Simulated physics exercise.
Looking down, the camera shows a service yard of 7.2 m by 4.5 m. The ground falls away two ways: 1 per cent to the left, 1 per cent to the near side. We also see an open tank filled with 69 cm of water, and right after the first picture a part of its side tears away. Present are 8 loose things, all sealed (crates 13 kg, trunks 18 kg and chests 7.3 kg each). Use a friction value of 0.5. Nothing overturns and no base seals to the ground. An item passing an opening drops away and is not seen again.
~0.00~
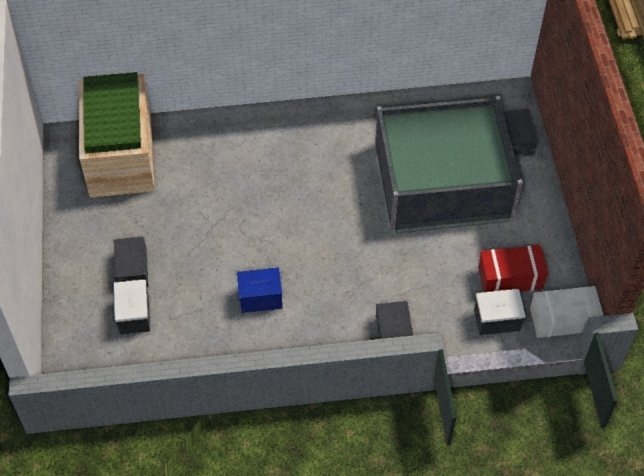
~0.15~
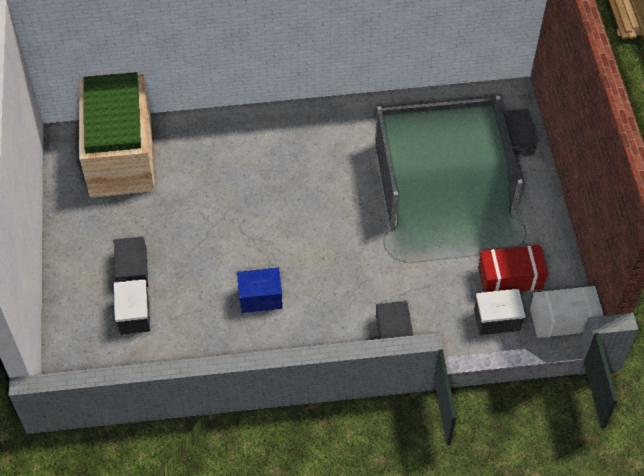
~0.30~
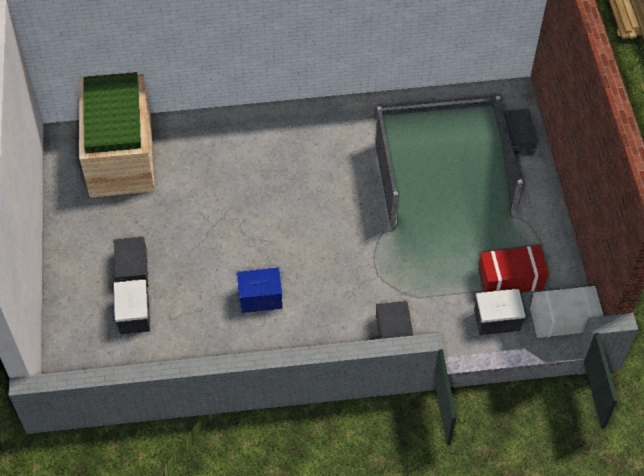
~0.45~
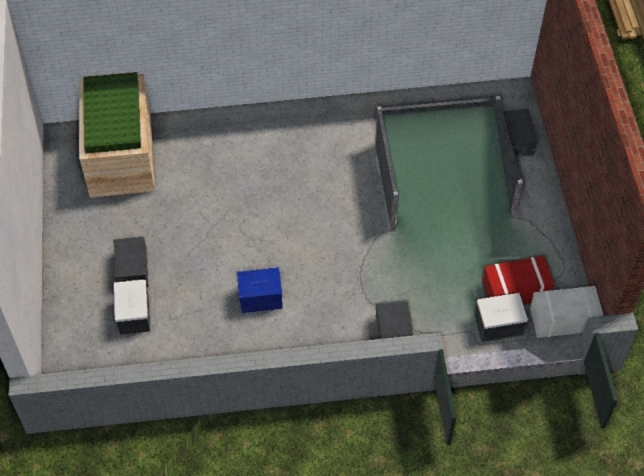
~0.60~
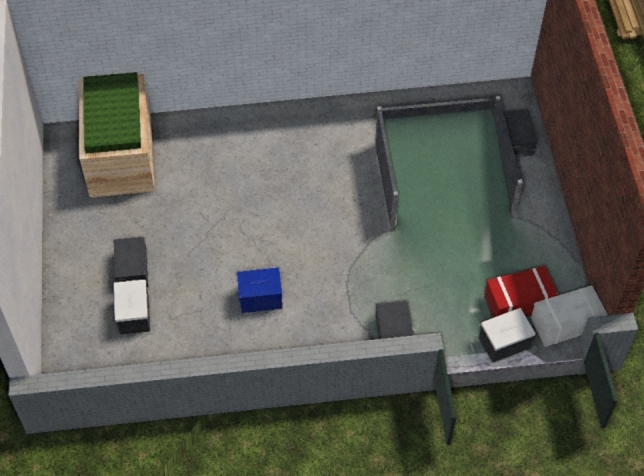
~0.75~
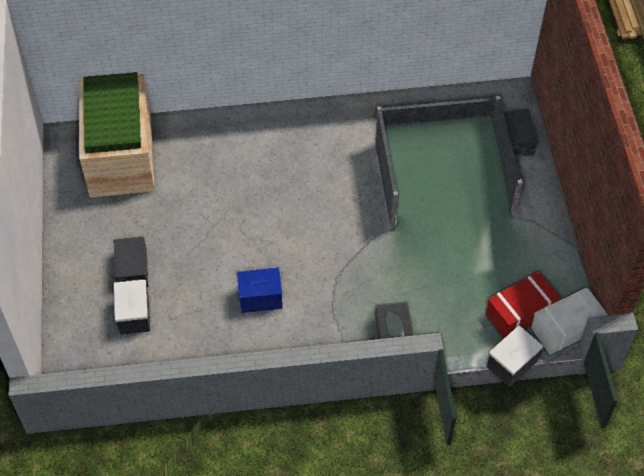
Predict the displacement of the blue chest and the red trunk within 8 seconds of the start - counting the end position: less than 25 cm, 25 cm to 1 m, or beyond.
The blue chest goes a little way. The red trunk goes a great distance.
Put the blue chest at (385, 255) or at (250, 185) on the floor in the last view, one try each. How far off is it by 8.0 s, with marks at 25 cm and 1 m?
Try one, it is swept a long way; try two, it keeps its spot.
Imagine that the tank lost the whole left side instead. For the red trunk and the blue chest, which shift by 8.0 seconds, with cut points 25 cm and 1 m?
If so, the red trunk remains in place, the blue chest is washed away.
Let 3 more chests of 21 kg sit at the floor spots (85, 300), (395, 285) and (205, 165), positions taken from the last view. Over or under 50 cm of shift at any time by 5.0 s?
Lab note - in order: Below threshold / above threshold / below threshold.
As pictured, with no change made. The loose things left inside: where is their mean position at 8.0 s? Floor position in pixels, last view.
That lands at roughly (210, 216).
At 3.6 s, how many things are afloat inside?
At that time, 1.
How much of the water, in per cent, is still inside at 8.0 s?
Some 36 per cent remains.
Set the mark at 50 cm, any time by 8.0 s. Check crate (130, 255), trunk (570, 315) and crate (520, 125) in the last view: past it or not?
Within the limit, then beyond the limit, then within the limit.
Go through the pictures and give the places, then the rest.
In the first picture, the blue chest at (260, 282), on the bottom; the red trunk at (515, 262), on the bottom; water covers 2.2 m2; 0 of 8 have shifted.
In the second picture, the blue chest at (260, 282) rests on the ground; the red trunk at (515, 262) rests on the ground; water covers 3.1 m2; 0 of 8 have shifted.
In the third picture, the blue chest at (260, 282), on the bottom; the red trunk at (515, 263) rests on the ground; 4.3 m2 under water; 0 of 8 have shifted.
In the fourth picture, the blue chest at (260, 282) rests on the ground; the red trunk at (520, 275), on the bottom, 22 cm from its start; 5.6 m2 under water; 2 of 8 have shifted.
In the fifth picture, the blue chest at (260, 282) rests on the ground; the red trunk at (523, 287) rests on the ground, 40 cm from its start; 6.9 m2 under water; 3 of 8 have shifted.
In the sixth picture, the blue chest at (260, 282) rests on the ground; the red trunk at (524, 298) rests on the ground, 57 cm from its start; 8.1 m2 under water; 3 of 8 have shifted.
After 1.6 s the blue chest is near (260, 282), 0.0 m from its start, aground; the red trunk has gone out; 2 of 8 are out; 1 afloat.
After 3.6 s the blue chest is near (247, 257), 0.4 m from its start, aground; the red trunk has gone out; 3 of 8 are out; 1 afloat.
After 5.6 s the blue chest is near (247, 257), 0.4 m from its start, aground; the red trunk has gone out; 3 of 8 are out; 1 afloat.
After 8.0 s the blue chest is near (247, 257), 0.4 m from its start, aground; the red trunk has gone out; 3 of 8 are out; 1 afloat.
